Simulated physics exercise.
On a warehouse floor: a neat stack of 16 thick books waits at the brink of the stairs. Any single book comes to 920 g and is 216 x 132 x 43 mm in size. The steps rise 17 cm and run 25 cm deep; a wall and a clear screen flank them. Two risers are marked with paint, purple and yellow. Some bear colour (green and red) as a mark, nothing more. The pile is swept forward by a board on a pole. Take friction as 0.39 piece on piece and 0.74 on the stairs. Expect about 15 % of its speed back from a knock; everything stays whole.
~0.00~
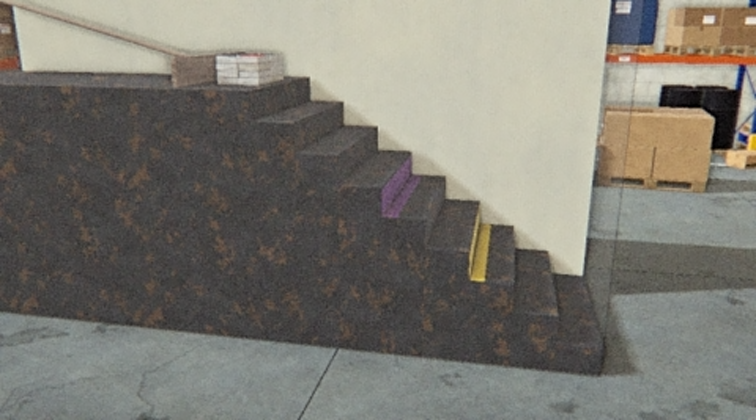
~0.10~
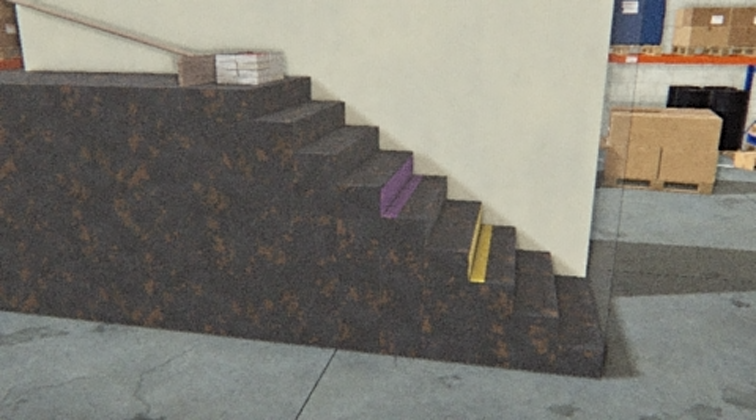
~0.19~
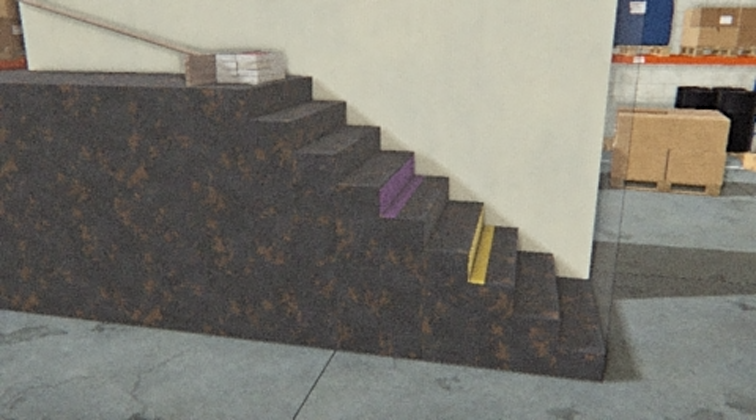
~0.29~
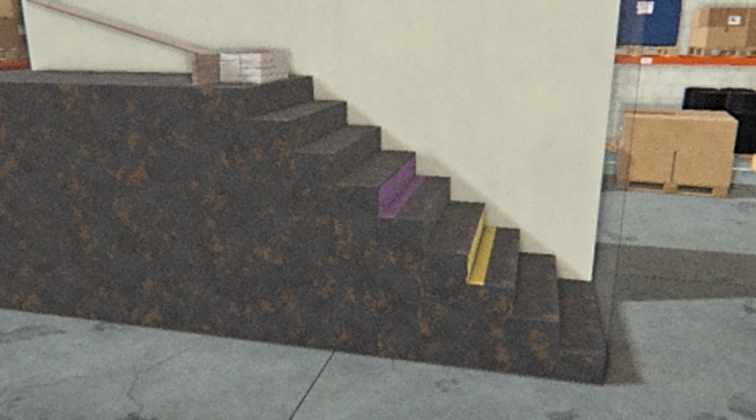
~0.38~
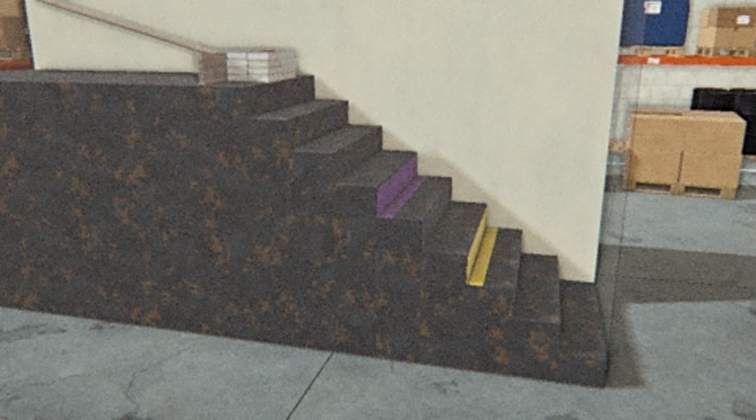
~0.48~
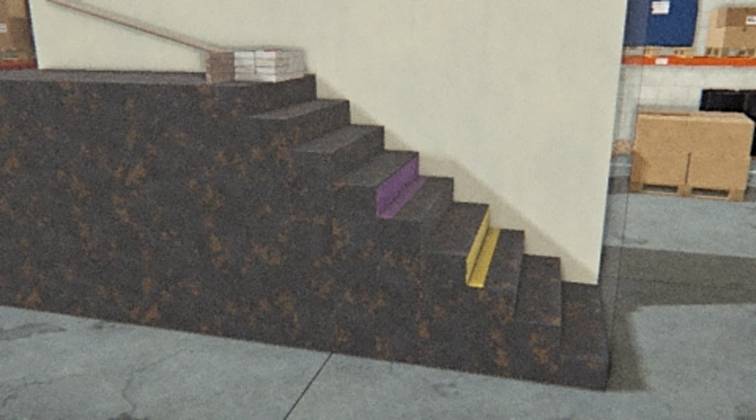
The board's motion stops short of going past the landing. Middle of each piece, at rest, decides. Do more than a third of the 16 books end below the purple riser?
Looks like south of a third ends up down there.
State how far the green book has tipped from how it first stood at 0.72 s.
Tilt from start: Approx. 30 degrees.
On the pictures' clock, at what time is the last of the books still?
Somewhere near 3.0 seconds.
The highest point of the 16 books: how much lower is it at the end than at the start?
21 cm.
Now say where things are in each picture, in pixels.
In the first picture (each place is the centre of the face we see best; the camera moves round a little), board (173, 64) 47 cm from the edge; yellow riser, near end, (479, 274); purple riser, near end, (394, 212); green book (248, 82); red book (247, 60); all in place.
In the second picture, board (180, 63) 42 cm from the edge; red book (246, 59).
In the third picture, board (187, 62) 37 cm from the edge; green book (247, 80).
In the fourth picture, board (193, 61) 32 cm from the edge; red book (251, 57) moved 33 mm; green book (251, 79) moved 25 mm; 16 have shifted.
In the fifth picture, board (200, 60) 27 cm from the edge; red book (258, 56) moved 8 cm; green book (258, 79) moved 7 cm; 16 have shifted.
In the sixth picture, board (207, 59) 22 cm from the edge; yellow riser, near end, (478, 280); purple riser, near end, (390, 213); red book (265, 55) moved 13 cm; green book (265, 78) moved 12 cm; 16 have shifted.
By 0.72 s, none of the 16 books below the purple riser, 16 disturbed; red book tilted 28°, 53 mm lower; green book tilted 28°, 6 cm lower.
By 1.14 s, none of the 16 books below the purple riser, 16 disturbed; red book on its side; green book 17 cm lower.
When it is over (3.2 s), 1 of the 16 books below the purple riser; red book tilted 13°, 62 cm lower; green book 17 cm lower. That is 6 per cent. In pixels of the last frame, middles, red book near (386, 163), green book near (295, 106).
